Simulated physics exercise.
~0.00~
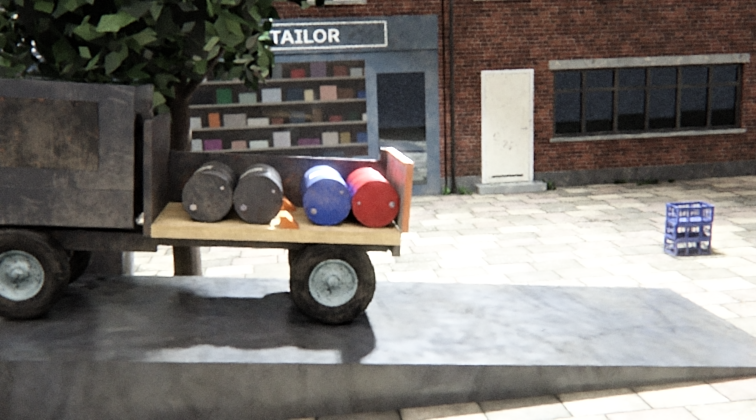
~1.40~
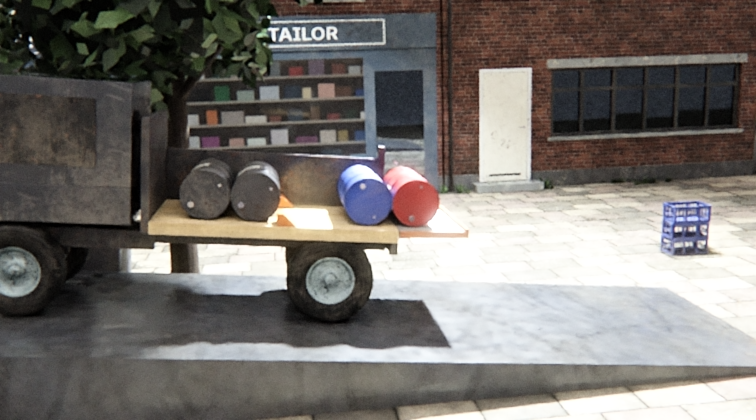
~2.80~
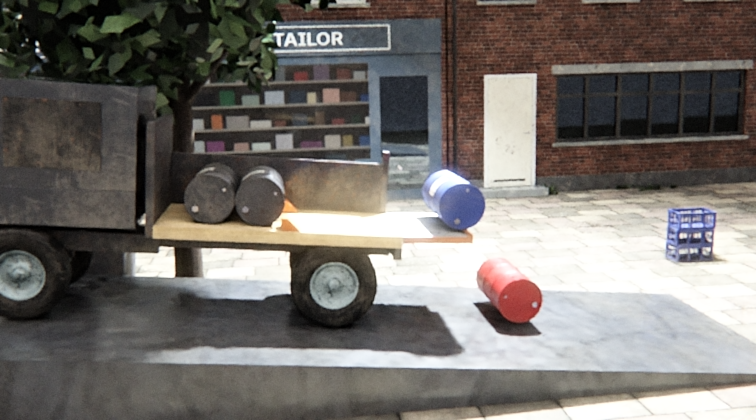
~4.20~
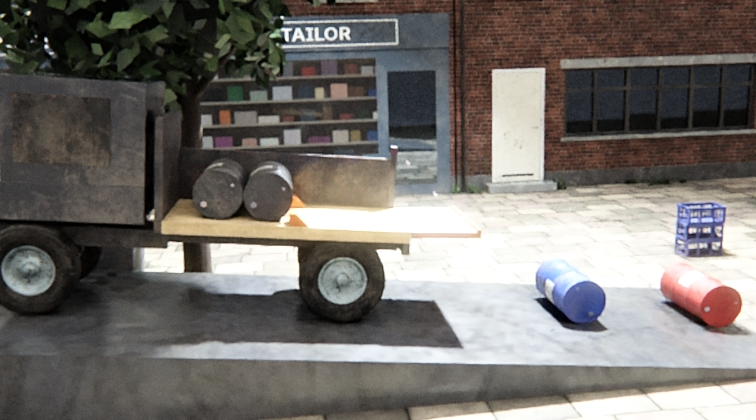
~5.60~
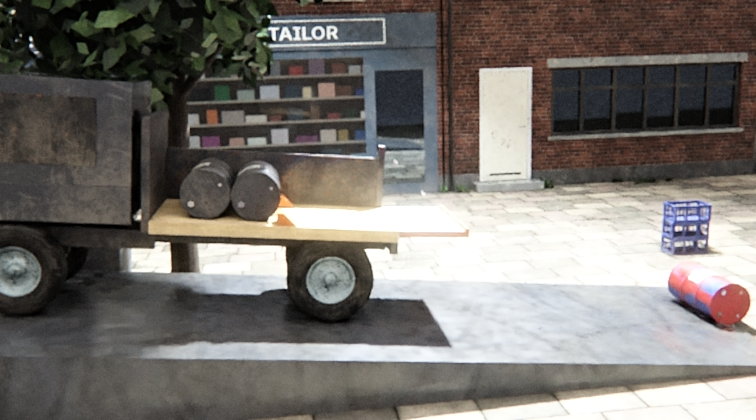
Four drums, two dark ones, a blue and a red, lie end-on in the bed of a weathered pick-up, seen from the side by a slightly swaying view on a paved street before a tailor's shop and a brick building. The tailgate at the right drops flat, and the blue and red drums roll right toward it. The red drum falls off the edge to the ramp below, and the blue one follows. Both roll on down to the right, while the dark drums stay behind the orange chock. The red and blue drums end together near a blue crate, one overlapping the other.
